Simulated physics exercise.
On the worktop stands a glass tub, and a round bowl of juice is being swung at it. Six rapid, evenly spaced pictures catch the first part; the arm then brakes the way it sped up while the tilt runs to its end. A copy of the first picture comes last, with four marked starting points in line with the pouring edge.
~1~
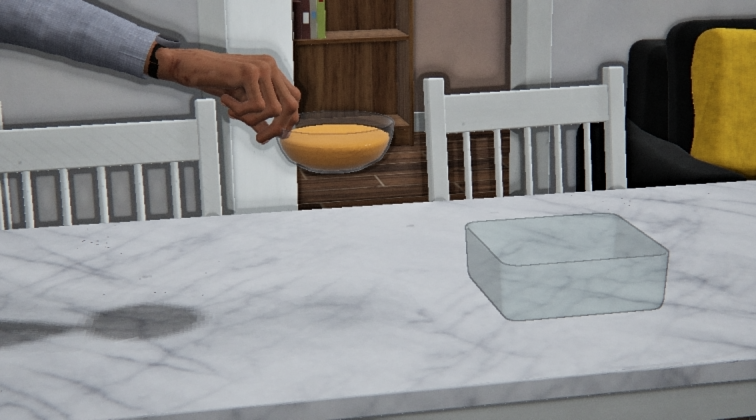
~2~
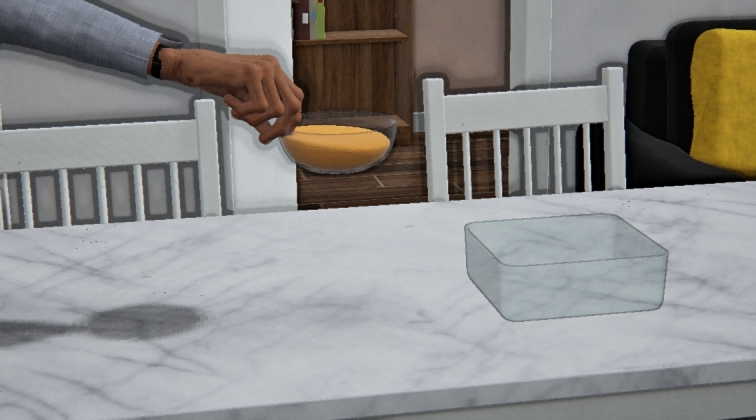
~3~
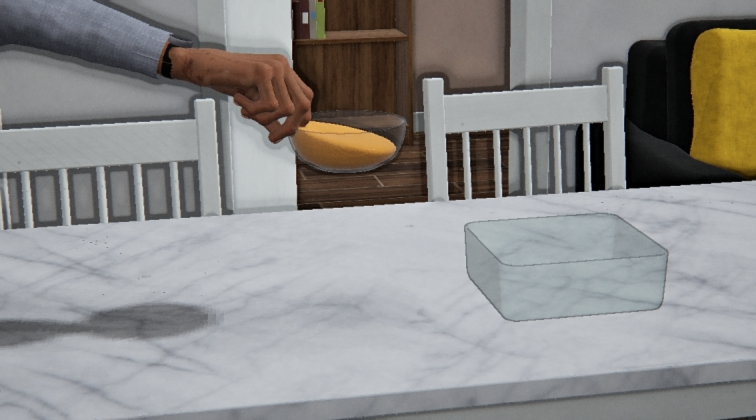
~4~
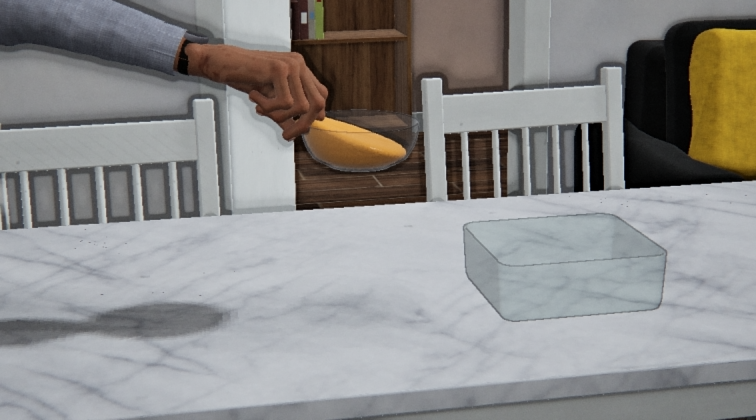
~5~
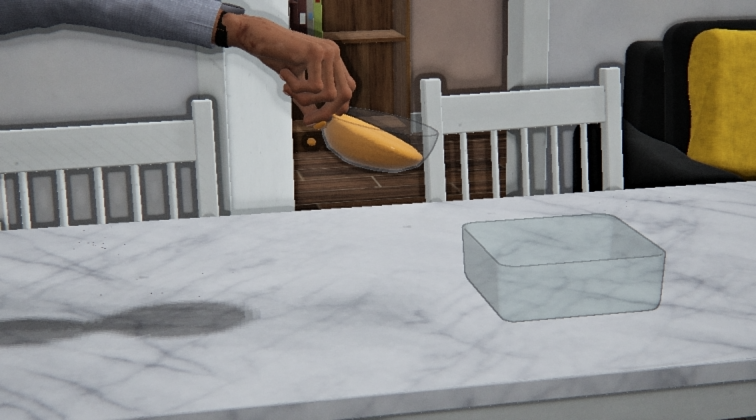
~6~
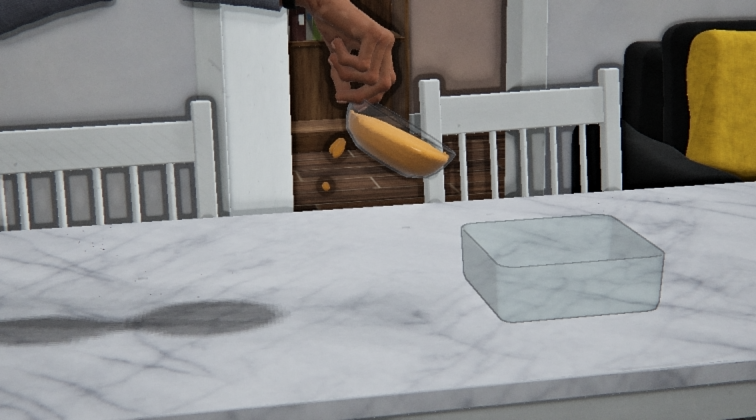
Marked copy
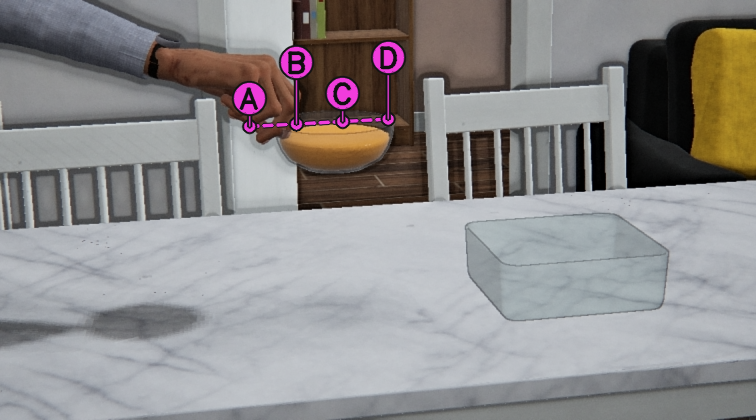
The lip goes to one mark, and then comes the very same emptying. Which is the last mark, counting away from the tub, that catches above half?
Dot C.
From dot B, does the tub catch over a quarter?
No, it does not.
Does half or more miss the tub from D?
No.
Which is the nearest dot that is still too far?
The answer is B.
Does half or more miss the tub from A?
Yes, it does.
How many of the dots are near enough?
Two.
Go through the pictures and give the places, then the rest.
Upright, lip at (390, 119); tub from (502, 320) to (662, 307); nothing has left yet.
Upright, lip at (393, 119); nothing has left yet.
Upright, lip at (402, 118); nothing has left yet.
Upright, lip at (416, 119); juice is over the rim, down to (298, 124).
Tipped about 13°, lip at (435, 130); juice is over the rim, down to (313, 143).
Tipped about 33°, lip at (452, 150); juice is over the rim, down to (327, 188).
On the marked copy, A at (249, 126); B at (296, 124); C at (342, 121); D at (388, 119).
With A, about 0 % lands in the tub, 100 % falls short.
With B, about 11 % lands in the tub, 85 % falls short and 4 % goes beside or beyond.
With C, about 69 % lands in the tub, 14 % falls short and 18 % goes beside or beyond.
With D, about 66 % lands in the tub, 5 % falls short and 29 % goes beside or beyond.
